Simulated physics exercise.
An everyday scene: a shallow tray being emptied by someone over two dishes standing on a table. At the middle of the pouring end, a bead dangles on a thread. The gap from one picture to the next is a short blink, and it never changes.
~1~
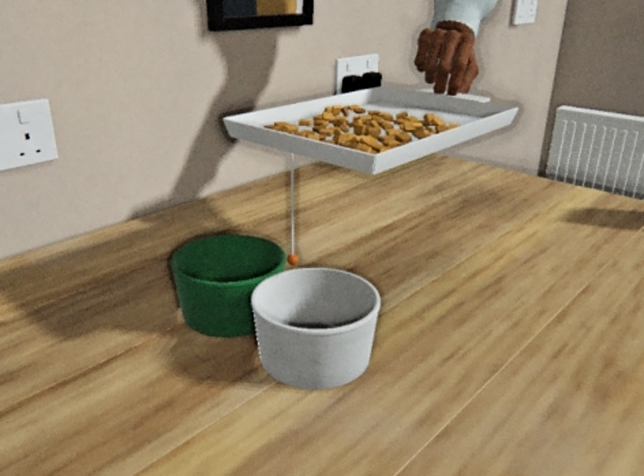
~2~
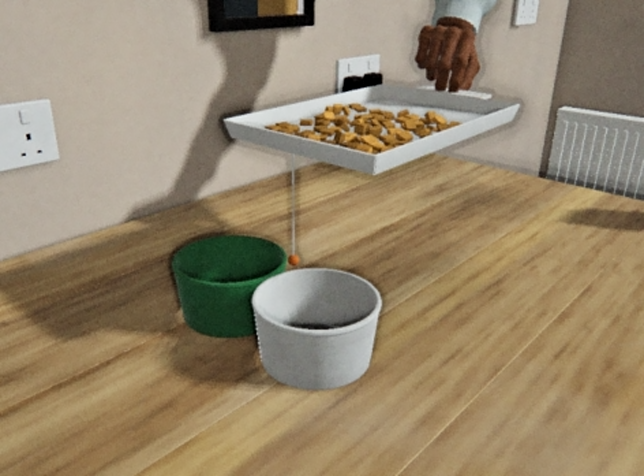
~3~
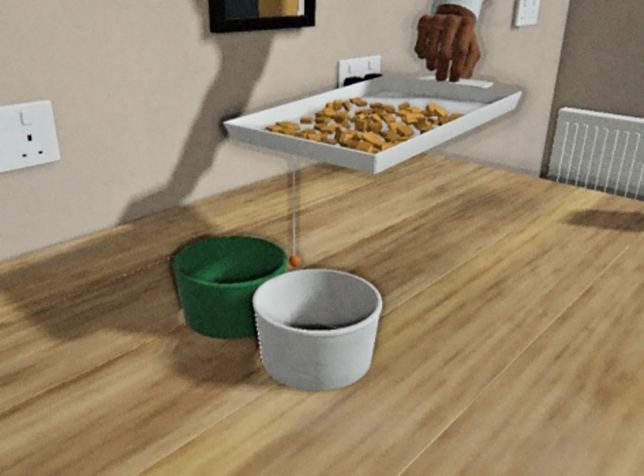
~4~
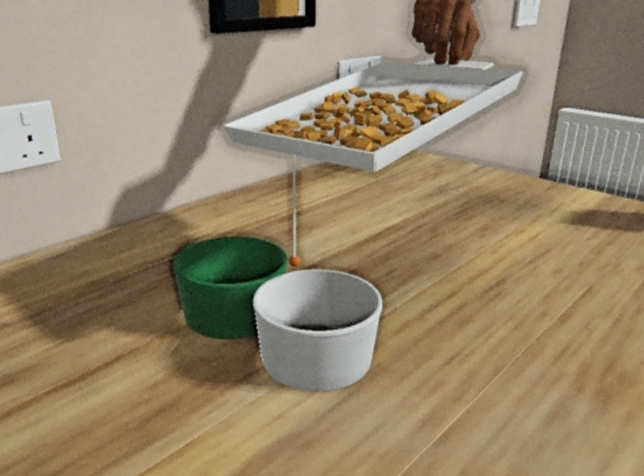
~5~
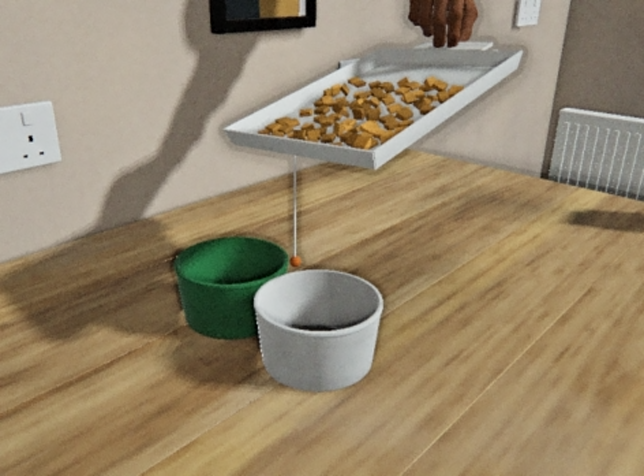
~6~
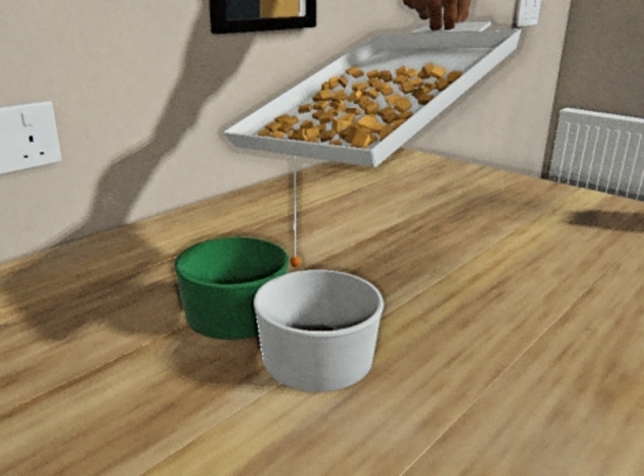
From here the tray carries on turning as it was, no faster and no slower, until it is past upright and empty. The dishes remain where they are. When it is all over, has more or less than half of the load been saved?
I expect the catch to be a majority.
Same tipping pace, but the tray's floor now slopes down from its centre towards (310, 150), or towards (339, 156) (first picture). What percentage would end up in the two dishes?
70 per cent, then 80 per cent.
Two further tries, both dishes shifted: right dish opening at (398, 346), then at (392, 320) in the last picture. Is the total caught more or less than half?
Taking the places in turn, it's shy of half and then shy of half.
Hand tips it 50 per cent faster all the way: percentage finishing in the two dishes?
About 90 %.
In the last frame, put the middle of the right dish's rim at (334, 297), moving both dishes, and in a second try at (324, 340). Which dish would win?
The dish at left, then the dish at left.
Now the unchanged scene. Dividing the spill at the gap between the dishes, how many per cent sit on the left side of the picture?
Near 90 in a hundred.
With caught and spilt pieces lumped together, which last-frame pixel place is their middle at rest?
Close to (231, 318).
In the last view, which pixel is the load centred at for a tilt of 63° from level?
The load is centred around (291, 109).
Soon, tray tipped steeply; all on the tray.
A while on, tray tipped past a quarter turn; a small part on the tray; a small part in the right dish; about a third in the left dish; a small part outside both; about half in the air.
Towards the end, tray tipped past a quarter turn; a small part in the right dish; about two thirds in the left dish; about a quarter outside both.
Finally, tray tipped past a quarter turn; a small part in the right dish; about two thirds in the left dish; about a quarter outside both.
